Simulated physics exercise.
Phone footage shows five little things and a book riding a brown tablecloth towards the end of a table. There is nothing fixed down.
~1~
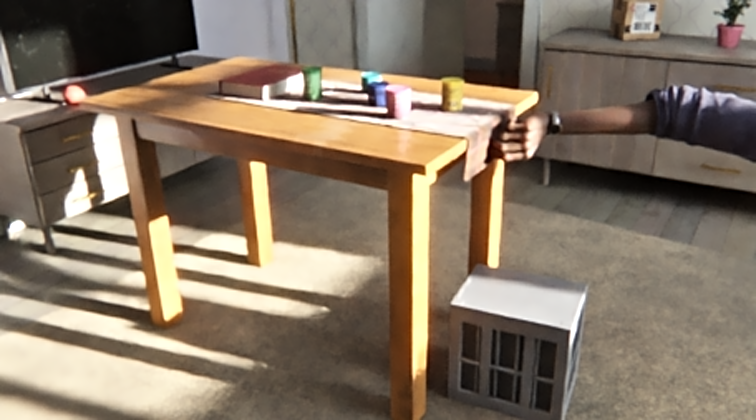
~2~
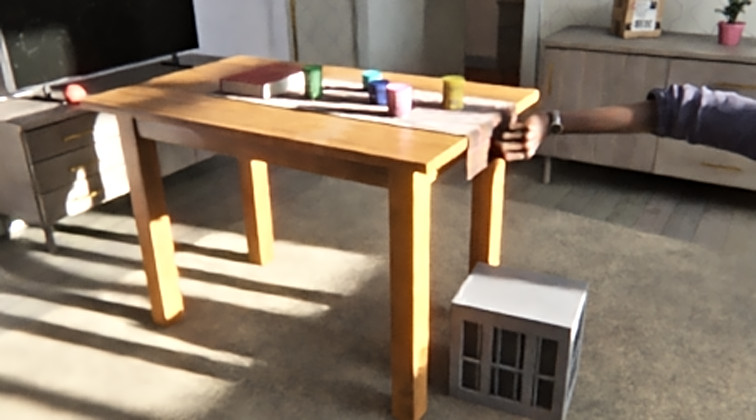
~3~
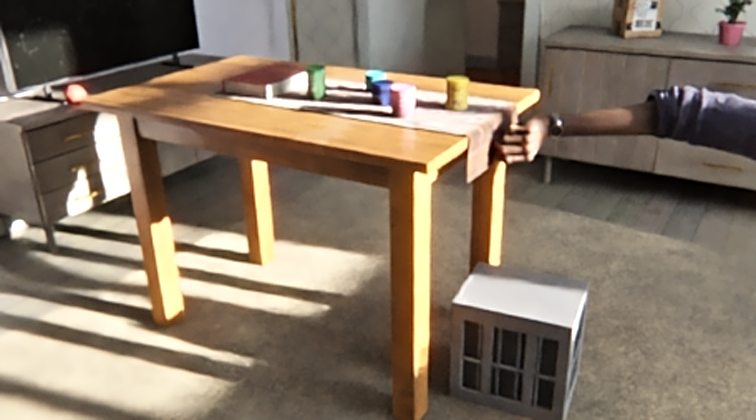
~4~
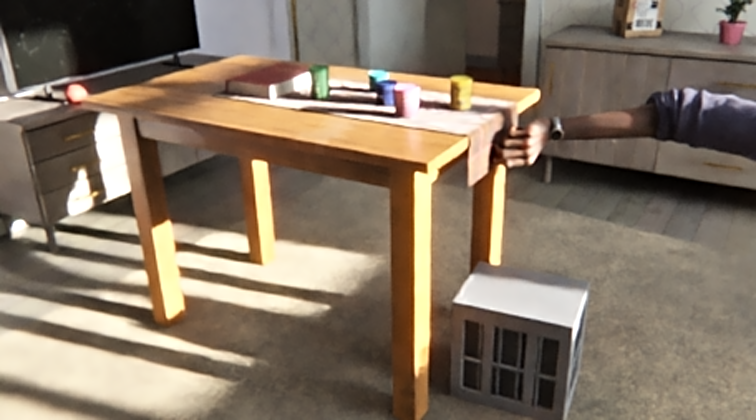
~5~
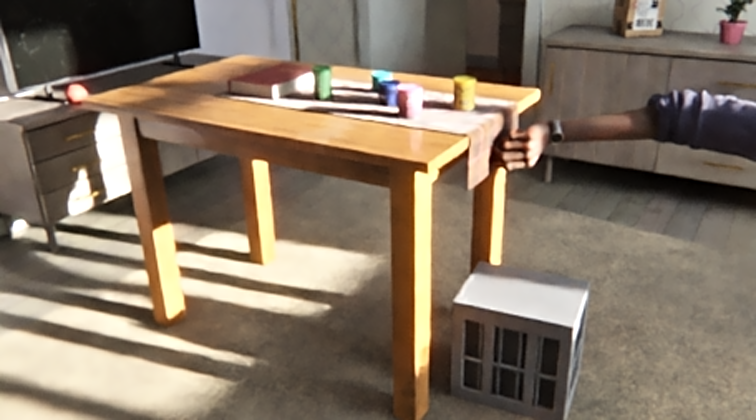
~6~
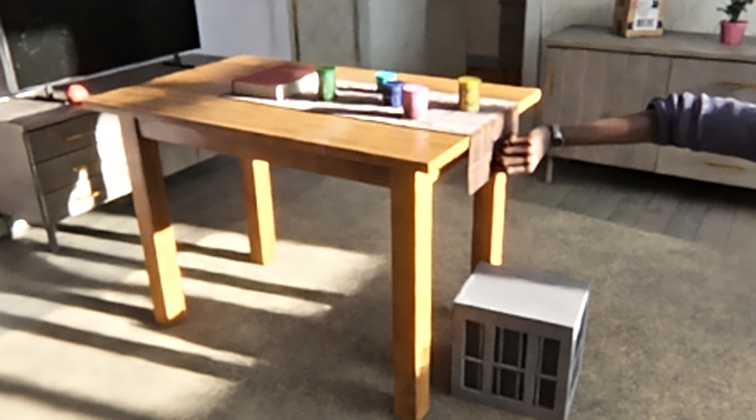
Brown tablecloth carrying five small colourful pots and a red book sliding slightly right as a hand pulls its hanging end.
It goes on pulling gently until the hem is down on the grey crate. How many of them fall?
The top will end up three items short.
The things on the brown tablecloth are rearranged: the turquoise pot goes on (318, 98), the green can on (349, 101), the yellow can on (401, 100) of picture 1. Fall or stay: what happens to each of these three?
As for the turquoise pot, it holds its spot; the green can, it holds its spot; the yellow can, it leaves the top.
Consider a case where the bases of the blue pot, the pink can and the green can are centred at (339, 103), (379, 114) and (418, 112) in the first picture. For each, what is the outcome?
Record - blue pot retained; pink can lost; green can lost.
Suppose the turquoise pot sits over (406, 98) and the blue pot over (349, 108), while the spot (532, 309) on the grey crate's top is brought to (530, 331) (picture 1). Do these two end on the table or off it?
The turquoise pot is lost; the blue pot is lost.
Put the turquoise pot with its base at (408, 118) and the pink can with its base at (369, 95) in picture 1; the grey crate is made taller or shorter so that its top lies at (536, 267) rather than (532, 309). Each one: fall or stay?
In the end the turquoise pot is no longer on top and the pink can is still on top.
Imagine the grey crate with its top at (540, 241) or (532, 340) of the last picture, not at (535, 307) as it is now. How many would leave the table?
Numbers: 1; 4.
A little later, hem near (494, 222); yellow can gone.
Next, hem near (493, 271); yellow can and pink can gone.
Later still, hem on the crate; yellow can, pink can and blue pot gone.
When it is over, hem on the crate; yellow can, pink can and blue pot gone. The answer is three.
